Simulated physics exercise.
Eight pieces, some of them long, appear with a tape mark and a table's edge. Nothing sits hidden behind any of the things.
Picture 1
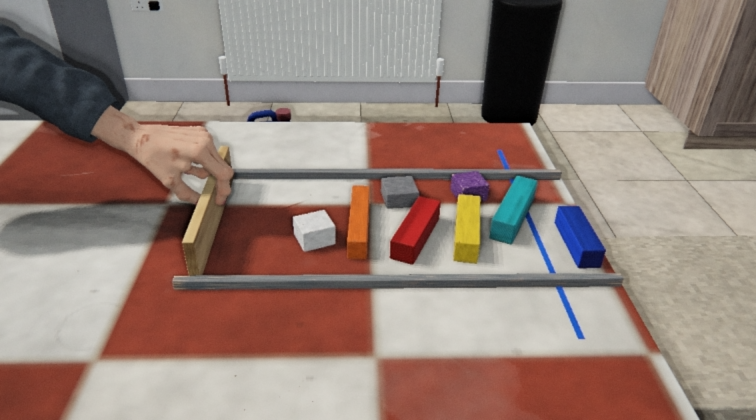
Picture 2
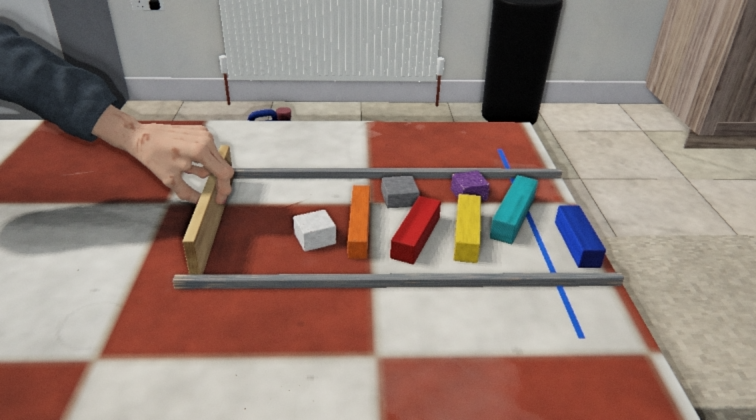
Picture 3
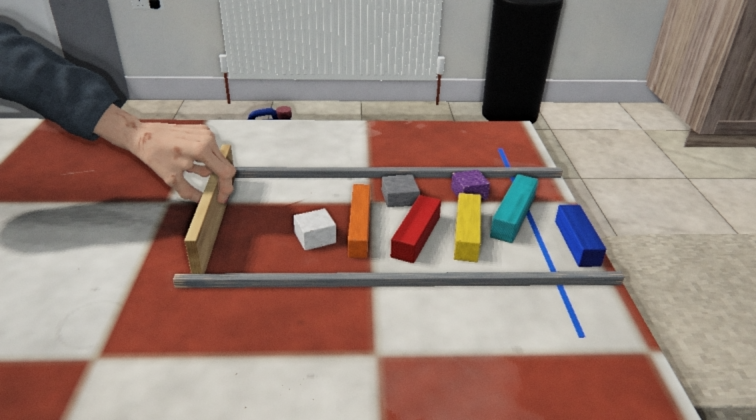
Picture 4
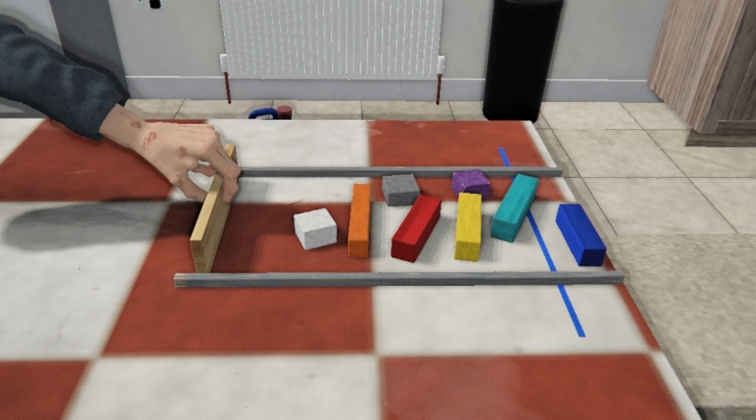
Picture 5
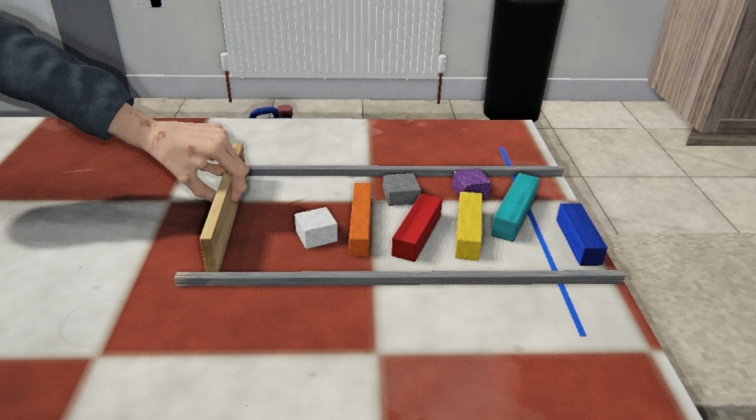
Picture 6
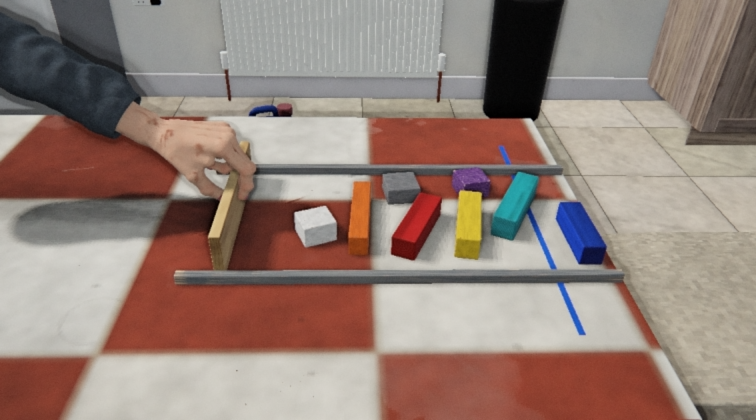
A hand slid an upright wooden board a short way to the right between two grey rails, toward eight coloured blocks scattered near a blue line, while the blocks themselves stayed put.
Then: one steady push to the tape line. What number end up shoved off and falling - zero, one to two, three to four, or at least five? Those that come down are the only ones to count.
Most likely the ones that land below will number more than a pair, under five.
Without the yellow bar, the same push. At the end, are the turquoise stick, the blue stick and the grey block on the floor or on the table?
The turquoise stick comes off; the blue stick comes off; the grey block stays put.
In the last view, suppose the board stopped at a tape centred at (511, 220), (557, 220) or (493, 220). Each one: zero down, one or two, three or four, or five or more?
Count per stopping tape, as listed: One or two, five or over, one or two.
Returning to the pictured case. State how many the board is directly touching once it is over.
3 in contact.
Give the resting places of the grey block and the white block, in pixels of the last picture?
The first near (543, 185), the second near (559, 232).
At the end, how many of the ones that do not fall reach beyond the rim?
Tally: 3.
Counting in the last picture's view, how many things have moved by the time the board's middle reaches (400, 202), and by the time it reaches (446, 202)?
The first count is 7, and then it's 8.
Early on, none off yet; blue stick at rest near (580, 232); turquoise stick at rest near (516, 205); purple block at rest near (471, 183).
A while later, none off yet; blue stick moving near (589, 232); turquoise stick travelled a little near (548, 202); purple block travelled about its own width near (507, 178).
Finally, the number that fall off is three or four; lost, yellow bar, turquoise stick and blue stick.
